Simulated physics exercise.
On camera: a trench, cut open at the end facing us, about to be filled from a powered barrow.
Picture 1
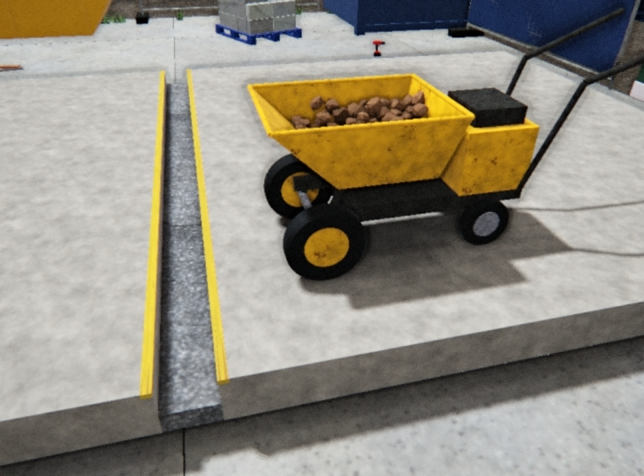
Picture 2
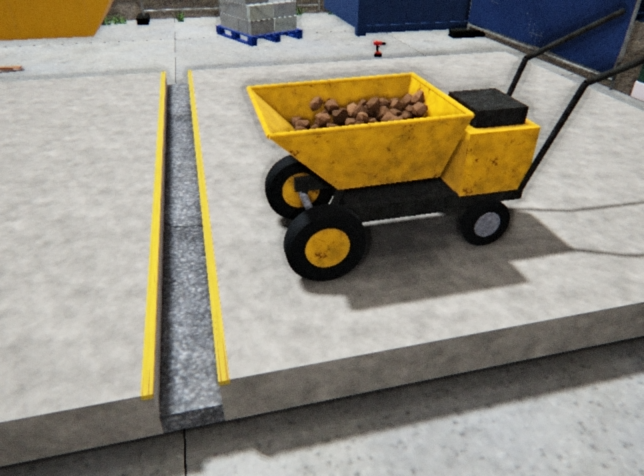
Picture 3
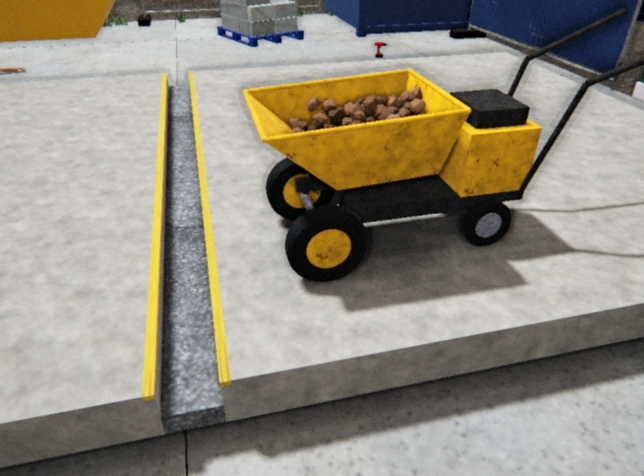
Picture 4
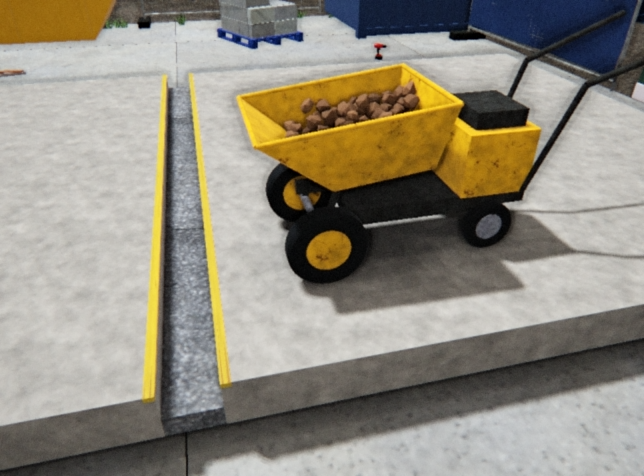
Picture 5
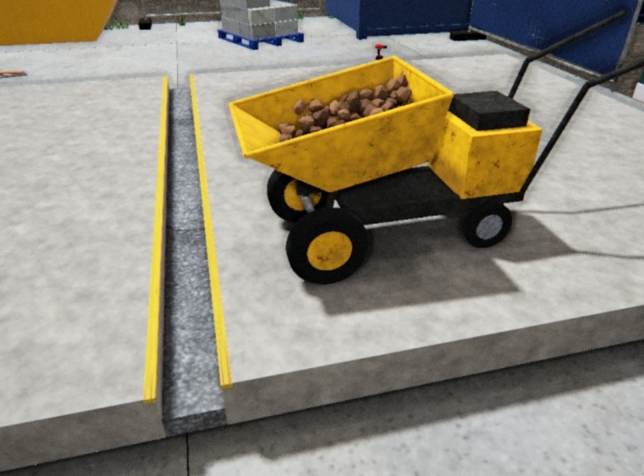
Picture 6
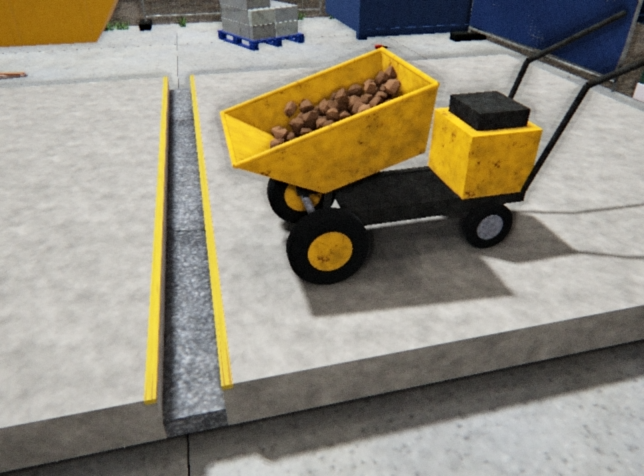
On a concrete slab beside a narrow, yellow-edged trench, a yellow powered barrow loaded with brown lumps stands still, then its skip gradually tilts toward the trench on the left, the back end rising while the wheels stay put.
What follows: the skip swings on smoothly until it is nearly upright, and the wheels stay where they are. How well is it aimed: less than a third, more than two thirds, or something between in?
The trench ends with between a third and two thirds of it.
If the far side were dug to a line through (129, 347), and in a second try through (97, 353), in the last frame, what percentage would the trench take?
Roughly 80 per cent, and 90 per cent.
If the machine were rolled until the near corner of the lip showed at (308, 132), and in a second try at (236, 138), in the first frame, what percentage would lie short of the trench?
About 10 and 0 per cent.
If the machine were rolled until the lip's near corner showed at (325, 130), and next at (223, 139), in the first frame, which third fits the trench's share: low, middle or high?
First in the middle band, then less than a third.
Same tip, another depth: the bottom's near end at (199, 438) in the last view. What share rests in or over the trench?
Roughly 70 in a hundred.
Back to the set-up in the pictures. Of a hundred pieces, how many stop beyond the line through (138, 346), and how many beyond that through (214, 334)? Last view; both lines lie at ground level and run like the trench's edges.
First some 30, then 90 per cent.
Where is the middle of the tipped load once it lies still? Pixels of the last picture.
At about (168, 265).
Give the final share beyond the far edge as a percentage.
Close to 30 per cent.
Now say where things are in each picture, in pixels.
In the first picture, lip of the skip near (271, 135), level; top of the load near (385, 117), clay clods; first edge of the trench near (217, 327); far edge near (148, 338), the trench under half as wide as the skip, and about half as deep as wide.
In the second picture, lip of the skip near (269, 137), level; top of the load near (384, 117).
In the third picture, lip of the skip near (265, 141), tipped barely; top of the load near (381, 115).
In the fourth picture, lip of the skip near (256, 147), tipped a little; top of the load near (385, 110).
In the fifth picture, lip of the skip near (247, 156), tipped a little; top of the load near (378, 105).
In the sixth picture, lip of the skip near (235, 166), tipped clearly; top of the load near (367, 100); first edge of the trench near (221, 332); far edge near (153, 343).
Shortly afterwards, skip tipped steeply; the whole lot in the skip.
Next, skip tipped right over; near half in the skip; near a third in or heaped over the trench; near a quarter beyond it.
Some moments later, skip tipped right over; a little in the skip; near half in or heaped over the trench; near a third beyond it.
In the end, skip tipped right over; a little in the skip; near half in or heaped over the trench; near a third beyond it.
